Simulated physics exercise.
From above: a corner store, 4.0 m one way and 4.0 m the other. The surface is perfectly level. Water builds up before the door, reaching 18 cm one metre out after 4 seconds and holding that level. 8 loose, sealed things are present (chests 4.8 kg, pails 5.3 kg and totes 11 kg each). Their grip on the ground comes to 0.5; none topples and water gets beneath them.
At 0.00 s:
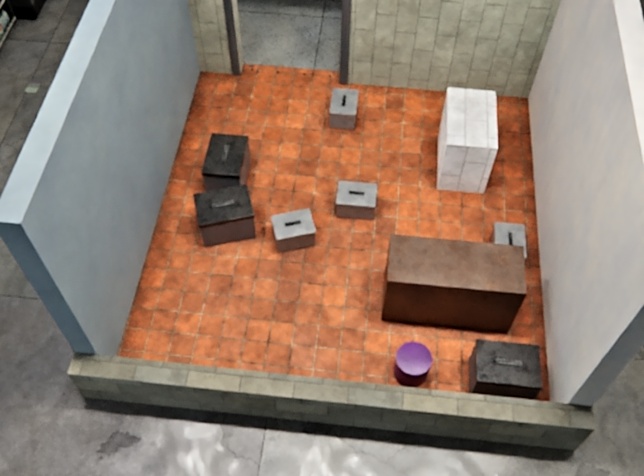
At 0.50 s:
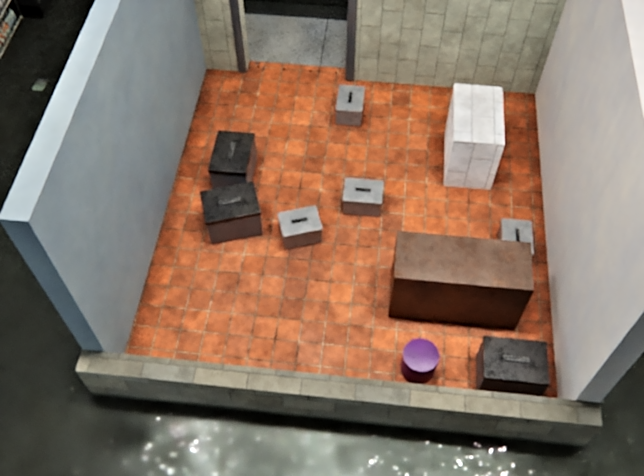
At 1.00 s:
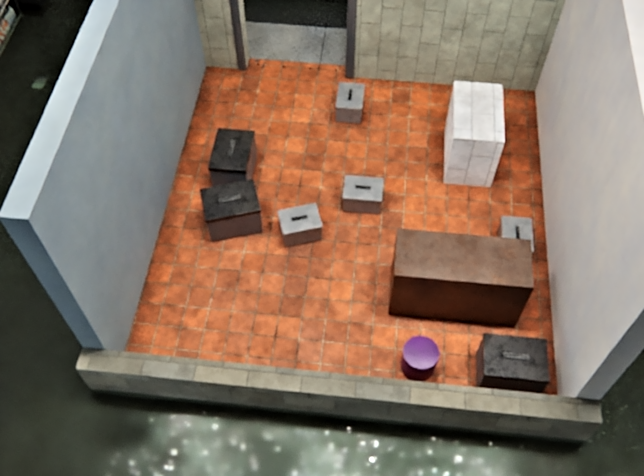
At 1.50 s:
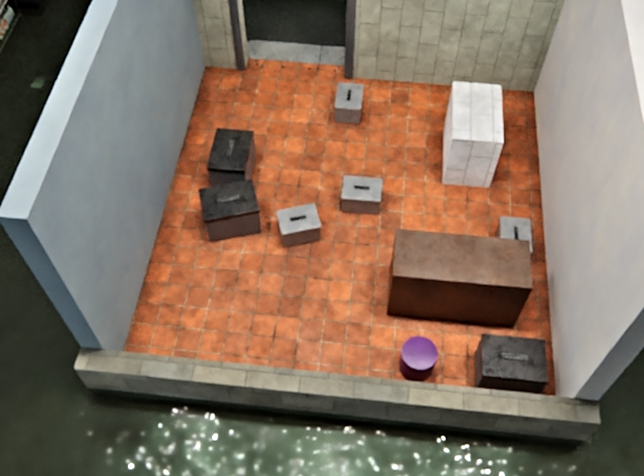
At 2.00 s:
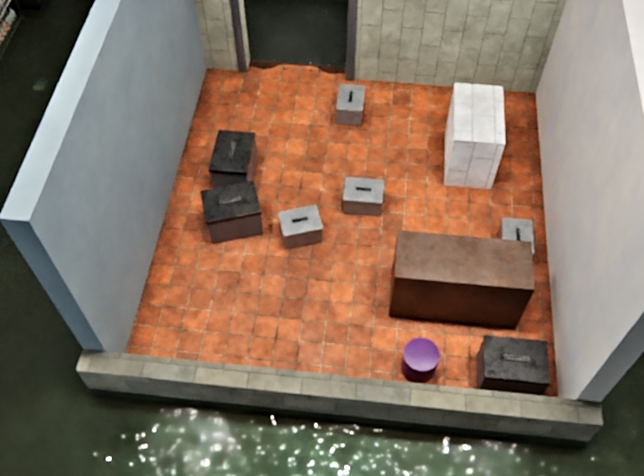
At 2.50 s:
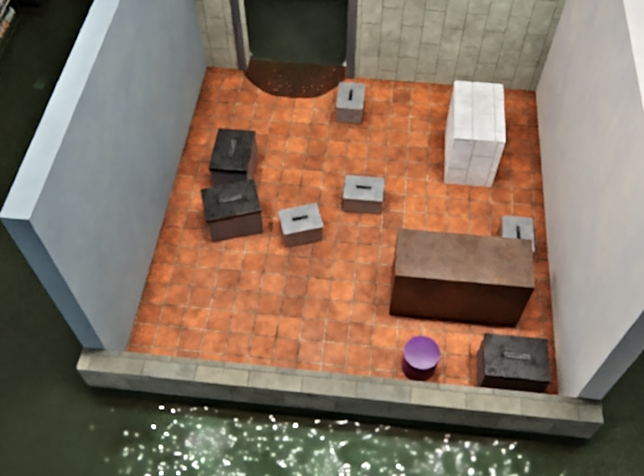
The clip opens on a high view of a corner store with orange floor tiles, scattered boxes and a purple pail. Dark, glinting water spreads over the grey ground outside, and then a small brown patch of it enters through the doorway at the back, while the objects inside stay still.
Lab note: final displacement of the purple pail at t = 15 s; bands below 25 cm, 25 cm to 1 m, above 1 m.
My money says it edges along a bit.
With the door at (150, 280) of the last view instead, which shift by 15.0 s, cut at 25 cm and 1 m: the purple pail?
Under that change the purple pail is pushed a bit.
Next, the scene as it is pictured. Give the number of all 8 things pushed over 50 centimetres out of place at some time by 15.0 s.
Count: 4.
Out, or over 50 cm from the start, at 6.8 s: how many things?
By that time the total stands at 2.
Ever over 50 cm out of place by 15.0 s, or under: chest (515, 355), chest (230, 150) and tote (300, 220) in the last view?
Result, in order: Lower / higher / higher.
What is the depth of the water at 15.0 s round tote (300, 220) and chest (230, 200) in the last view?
Close to 14 and 15 centimetres.
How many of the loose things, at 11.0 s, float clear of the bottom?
It comes to 4 of them.
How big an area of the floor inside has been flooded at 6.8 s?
Around 11.5 m2 of it.
After 3.5 s the purple pail is near (422, 352), 0.0 m from its start, aground; 0 afloat.
After 6.8 s the purple pail is near (422, 352), 0.0 m from its start, aground; 2 afloat.
After 11.0 s the purple pail is near (485, 330), 0.6 m from its start, afloat; 4 afloat.
After 15.0 s the purple pail is near (485, 319), 0.6 m from its start, afloat; 5 afloat.
